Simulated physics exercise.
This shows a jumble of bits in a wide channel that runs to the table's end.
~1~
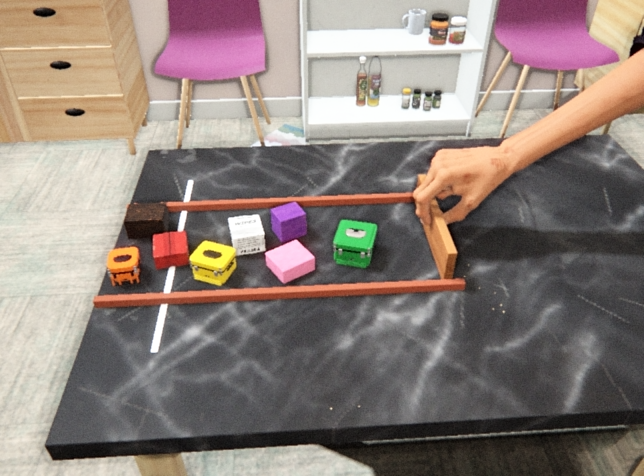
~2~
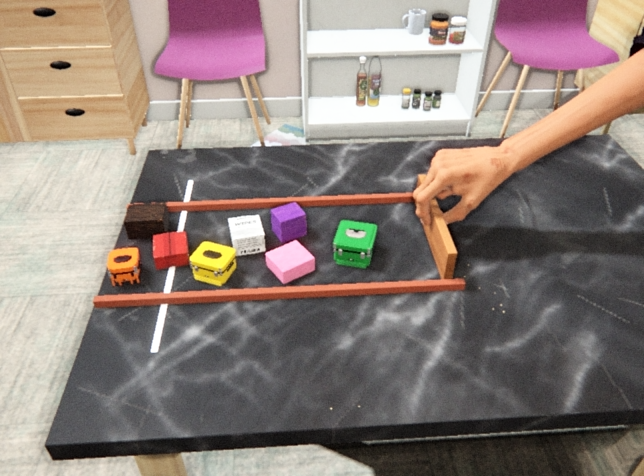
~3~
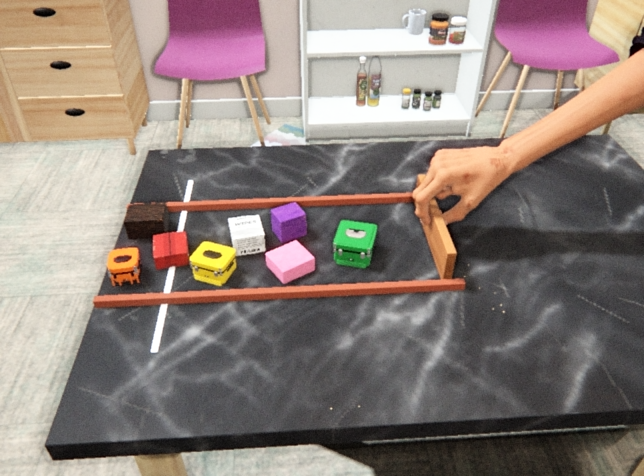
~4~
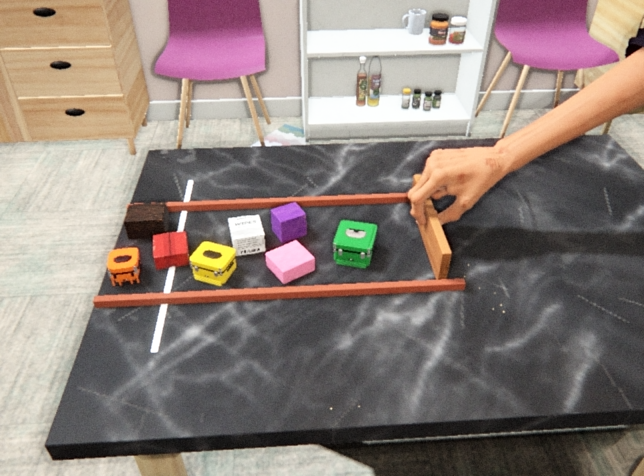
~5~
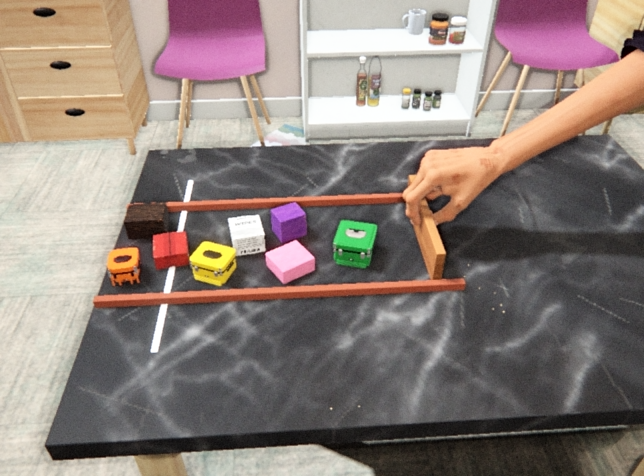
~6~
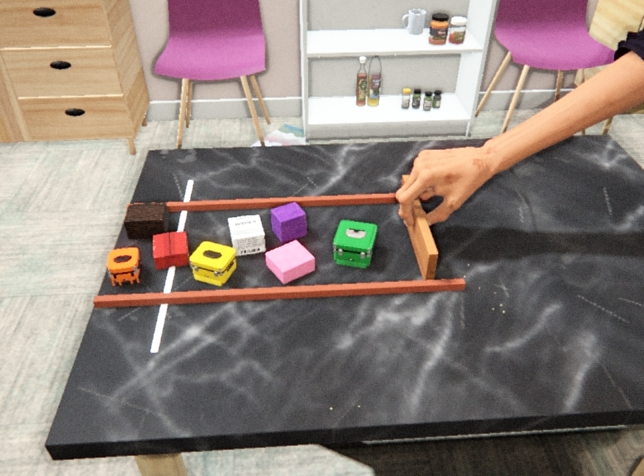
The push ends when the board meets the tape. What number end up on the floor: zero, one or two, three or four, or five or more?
Here the number that fall off is three or four.
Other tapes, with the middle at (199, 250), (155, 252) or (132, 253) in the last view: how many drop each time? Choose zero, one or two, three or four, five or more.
Taking them in turn, one or two; at least five; five or over.
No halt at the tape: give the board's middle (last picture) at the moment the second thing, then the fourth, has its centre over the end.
About (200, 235), then (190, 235).
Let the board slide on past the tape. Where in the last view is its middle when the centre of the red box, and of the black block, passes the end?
For the red box at (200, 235), for the black block at (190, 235).
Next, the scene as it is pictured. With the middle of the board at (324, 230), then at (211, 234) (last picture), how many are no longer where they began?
The counts are 2 and 8.
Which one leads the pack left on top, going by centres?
Foremost is the pink block.
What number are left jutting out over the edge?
That would be 2.
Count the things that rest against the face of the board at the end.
2 of them.
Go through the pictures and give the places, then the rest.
Orange case (125, 267); black block (147, 220); red box (171, 250); board (434, 225); tape (176, 251), in the first picture.
Black block (147, 221); purple block (289, 223), in the second picture.
Red box (171, 250); board (433, 225), in the third picture.
Orange case (125, 267); pink block (290, 262), in the fourth picture.
Black block (147, 221); green case (355, 243), in the fifth picture.
Orange case (125, 267); black block (147, 221); red box (171, 250); board (417, 226); tape (176, 251), in the sixth picture.
A little later, none off yet; orange case at rest near (125, 267); black block at rest near (147, 221); red box at rest near (171, 250).
When it is over, the number that fall off is three or four; down, yellow case, red box, black block and orange case.
